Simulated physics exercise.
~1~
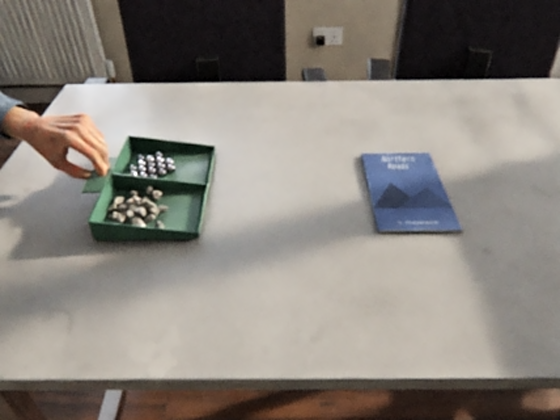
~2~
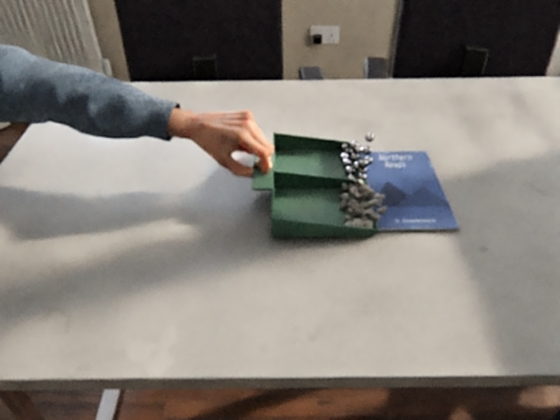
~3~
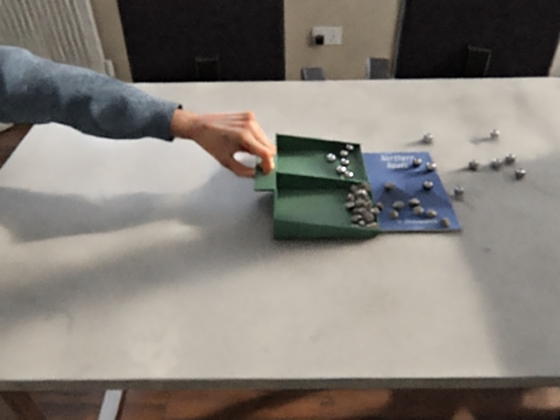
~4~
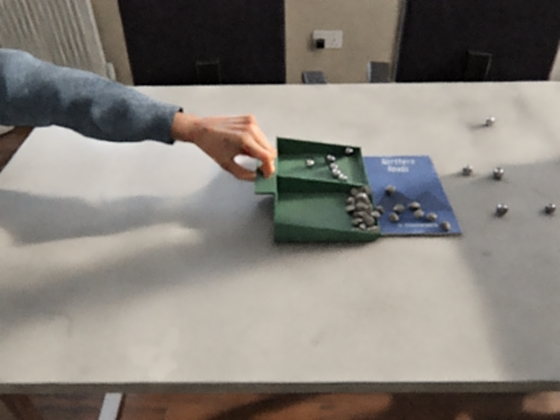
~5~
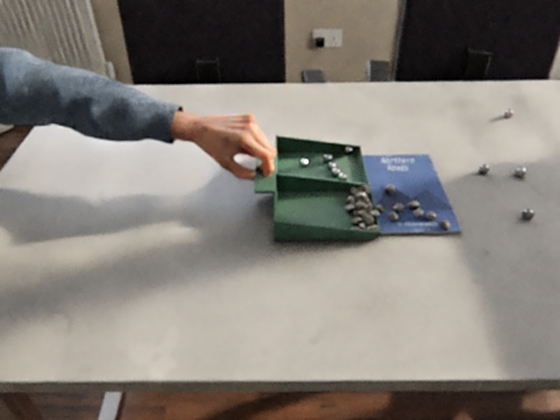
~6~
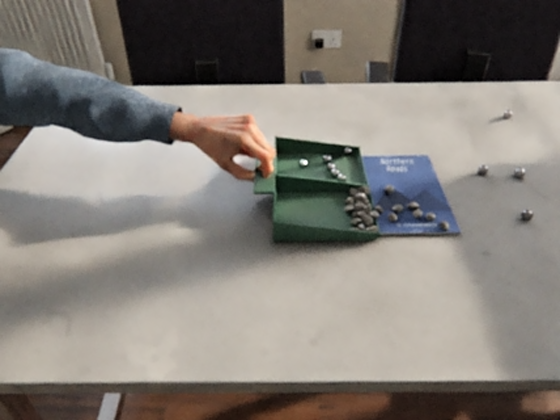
Green two-part tray pushed right by a hand stopping against a blue book, small metallic pieces spilling over it and the table.
